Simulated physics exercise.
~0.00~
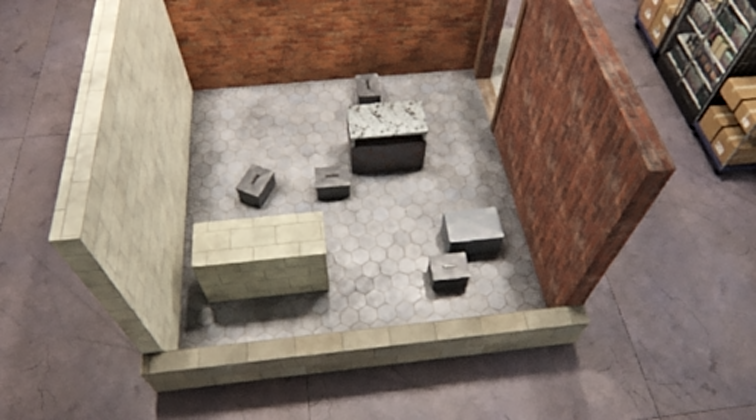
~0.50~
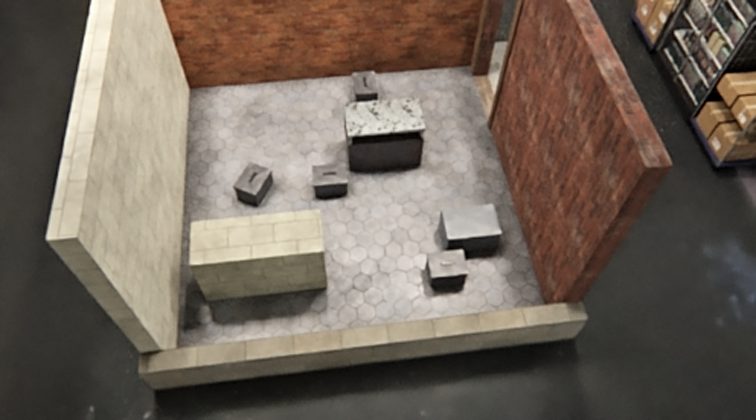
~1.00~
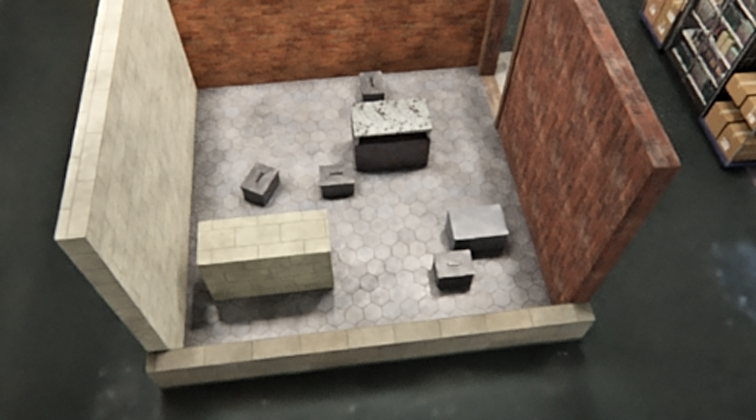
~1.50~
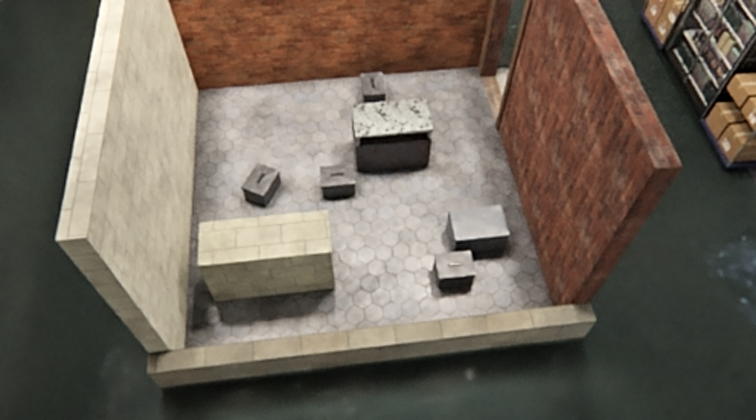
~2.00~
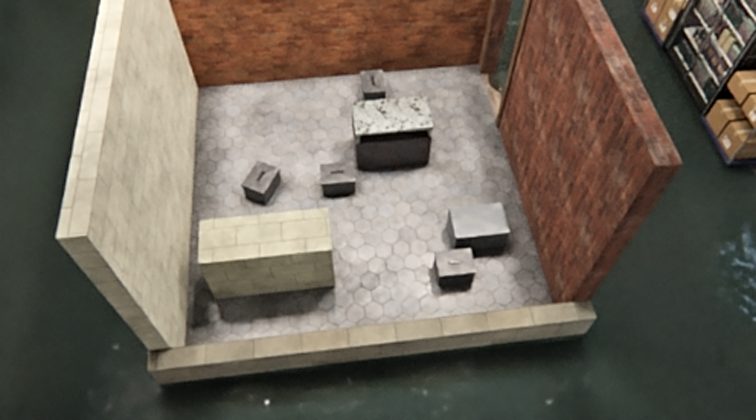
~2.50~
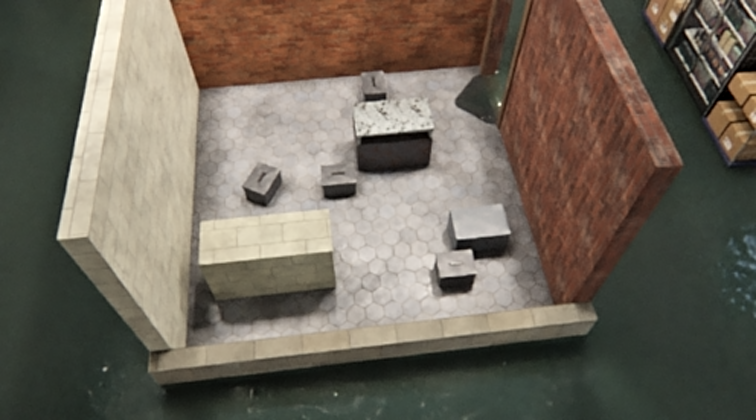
Inside a small shop with brick and pale block walls, grey boxes and larger blocks sit on a hexagon-tiled floor. Dark water spreads over the ground outside and surrounds the walls, then a small dark patch creeps in through the doorway at the back right, while the boxes stay put.
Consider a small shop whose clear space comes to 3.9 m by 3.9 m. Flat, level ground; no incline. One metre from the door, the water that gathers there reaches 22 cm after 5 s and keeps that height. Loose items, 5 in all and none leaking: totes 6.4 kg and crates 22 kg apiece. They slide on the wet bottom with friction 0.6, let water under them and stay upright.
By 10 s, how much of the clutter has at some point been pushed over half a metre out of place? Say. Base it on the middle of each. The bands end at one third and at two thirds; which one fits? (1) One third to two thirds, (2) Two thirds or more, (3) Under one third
The answer is 1.
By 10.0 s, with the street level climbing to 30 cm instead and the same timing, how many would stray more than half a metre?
So the tally would be 2.
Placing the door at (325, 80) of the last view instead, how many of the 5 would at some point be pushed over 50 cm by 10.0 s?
Count: 2.
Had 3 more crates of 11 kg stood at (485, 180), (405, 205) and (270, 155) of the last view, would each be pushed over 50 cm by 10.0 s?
In order: Not as far; not as far; farther.
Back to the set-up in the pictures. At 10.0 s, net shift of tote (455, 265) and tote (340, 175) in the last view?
Respectively 0 and 0 cm.
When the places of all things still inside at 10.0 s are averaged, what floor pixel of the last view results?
Close to pixel (362, 230).
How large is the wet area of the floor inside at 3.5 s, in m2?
Somewhere about 2.0 m2, give or take.
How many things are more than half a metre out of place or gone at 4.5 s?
The number I get is 0.
After 3.5 s 0 of 5 are over 50 cm from their spots; 0 afloat.
After 4.5 s 0 of 5 are over 50 cm from their spots; 0 afloat.
After 7.0 s 1 of 5 are over 50 cm from their spots; 1 afloat.
After 10.0 s 2 of 5 are over 50 cm from their spots, and 2 have been at some point; 1 afloat.
